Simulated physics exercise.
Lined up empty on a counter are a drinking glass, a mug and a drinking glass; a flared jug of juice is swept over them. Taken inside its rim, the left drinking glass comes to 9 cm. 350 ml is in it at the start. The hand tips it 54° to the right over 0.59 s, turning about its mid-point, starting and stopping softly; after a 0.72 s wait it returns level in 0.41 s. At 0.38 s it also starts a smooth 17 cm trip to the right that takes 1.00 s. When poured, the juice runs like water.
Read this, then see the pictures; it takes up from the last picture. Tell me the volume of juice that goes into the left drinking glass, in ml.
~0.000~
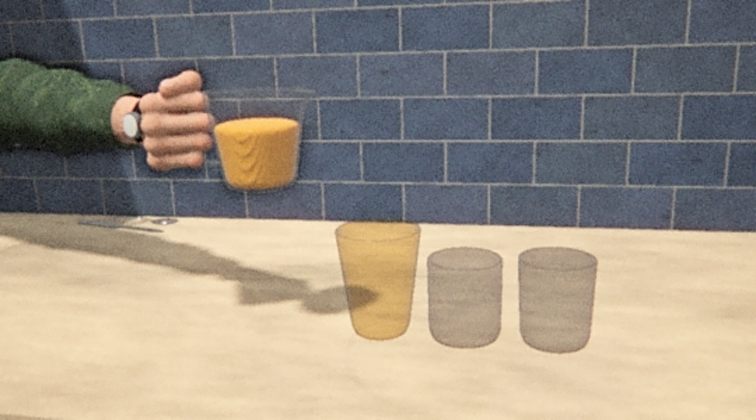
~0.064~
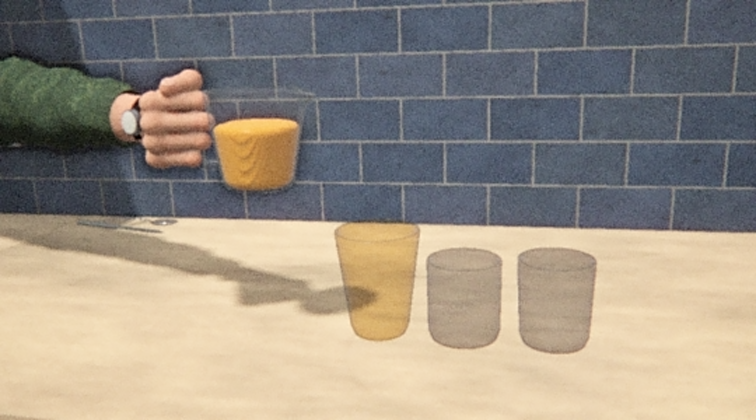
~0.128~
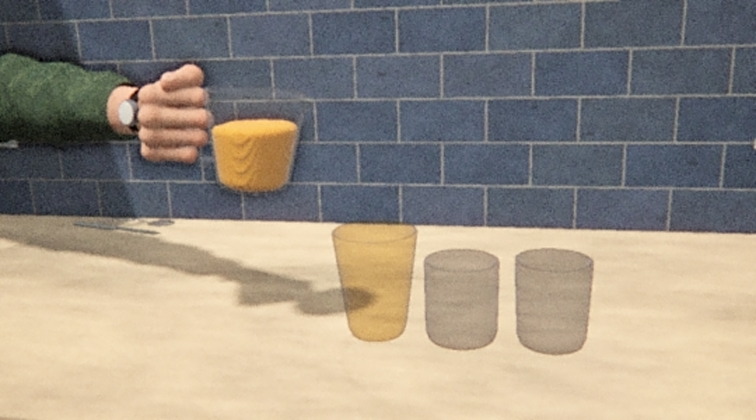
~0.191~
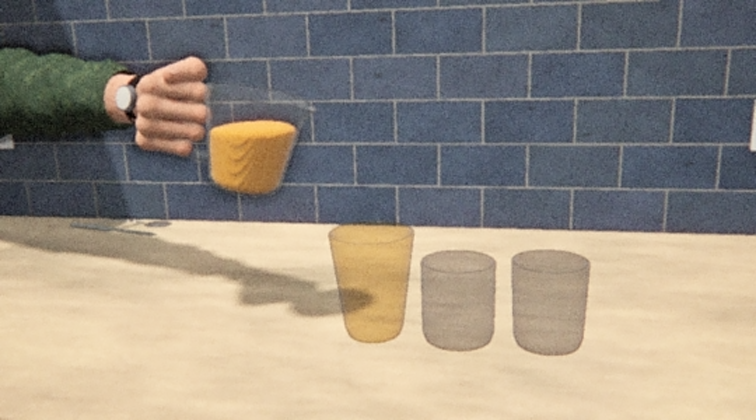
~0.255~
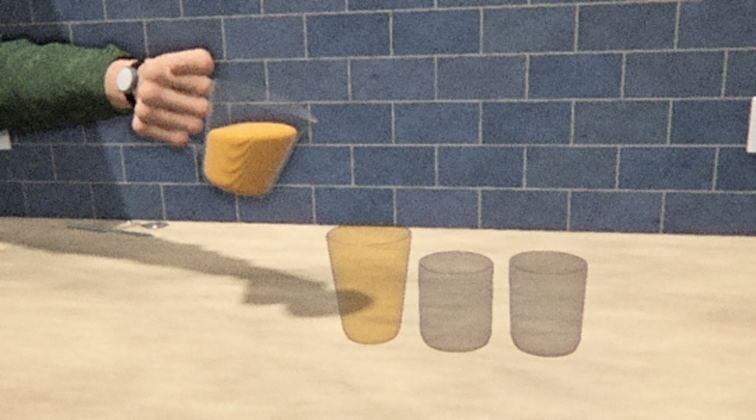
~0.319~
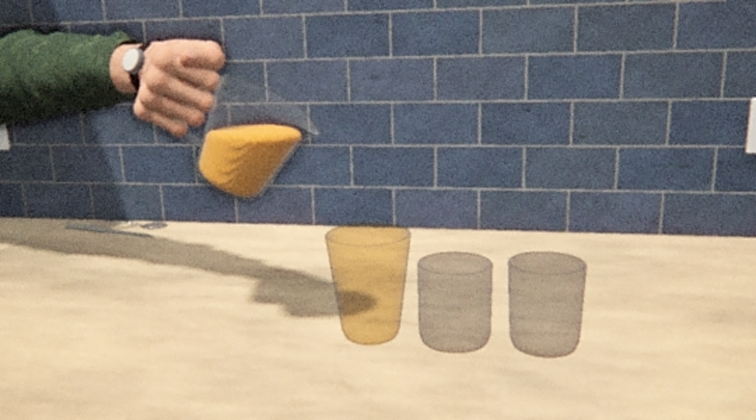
I would say about 35 ml goes in.
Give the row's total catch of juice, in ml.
About 140 ml.
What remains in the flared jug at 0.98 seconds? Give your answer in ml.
About 260 ml.
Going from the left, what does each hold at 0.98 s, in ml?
I'd put it at some 40 ml left, 40 ml in the middle and 0 ml right.
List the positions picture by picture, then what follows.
Tilt 0°; pouring edge (313, 91); surface from (232, 124) to (290, 124); the left drinking glass's rim runs from (338, 230) to (419, 232); the middle mug's rim runs from (429, 259) to (501, 262); the right drinking glass's rim runs from (520, 259) to (596, 262), in the first picture.
Tilt 2°; pouring edge (314, 94); surface from (231, 124) to (289, 124), in the second picture.
Tilt 6°; pouring edge (315, 100); surface from (229, 126) to (287, 126), in the third picture.
Tilt 13°; pouring edge (316, 109); surface from (226, 127) to (287, 128), in the fourth picture.
Tilt 21°; pouring edge (318, 121); surface from (222, 130) to (287, 130), in the fifth picture.
Tilt 30°; pouring edge (320, 134); surface from (215, 133) to (292, 133), in the sixth picture.
By 0.70 s the tilt is 54° and from the left they hold 20 ml, 0 ml, 0 ml, the flared jug 305 ml, and 0 ml is on the counter.
By 0.98 s the tilt is 54° and from the left they hold 35 ml, 35 ml, 0 ml, the flared jug 255 ml, and 0 ml is on the counter.
By 1.28 s the tilt is 54° and from the left they hold 35 ml, 50 ml, 15 ml, the flared jug 210 ml, and 20 ml is on the counter.
By 1.60 s the tilt is 11° and from the left they hold 35 ml, 50 ml, 55 ml, the flared jug 190 ml, and 25 ml is on the counter.
At rest from the left they hold 35 ml, 50 ml, 55 ml, the flared jug 190 ml, and 25 ml is on the counter.
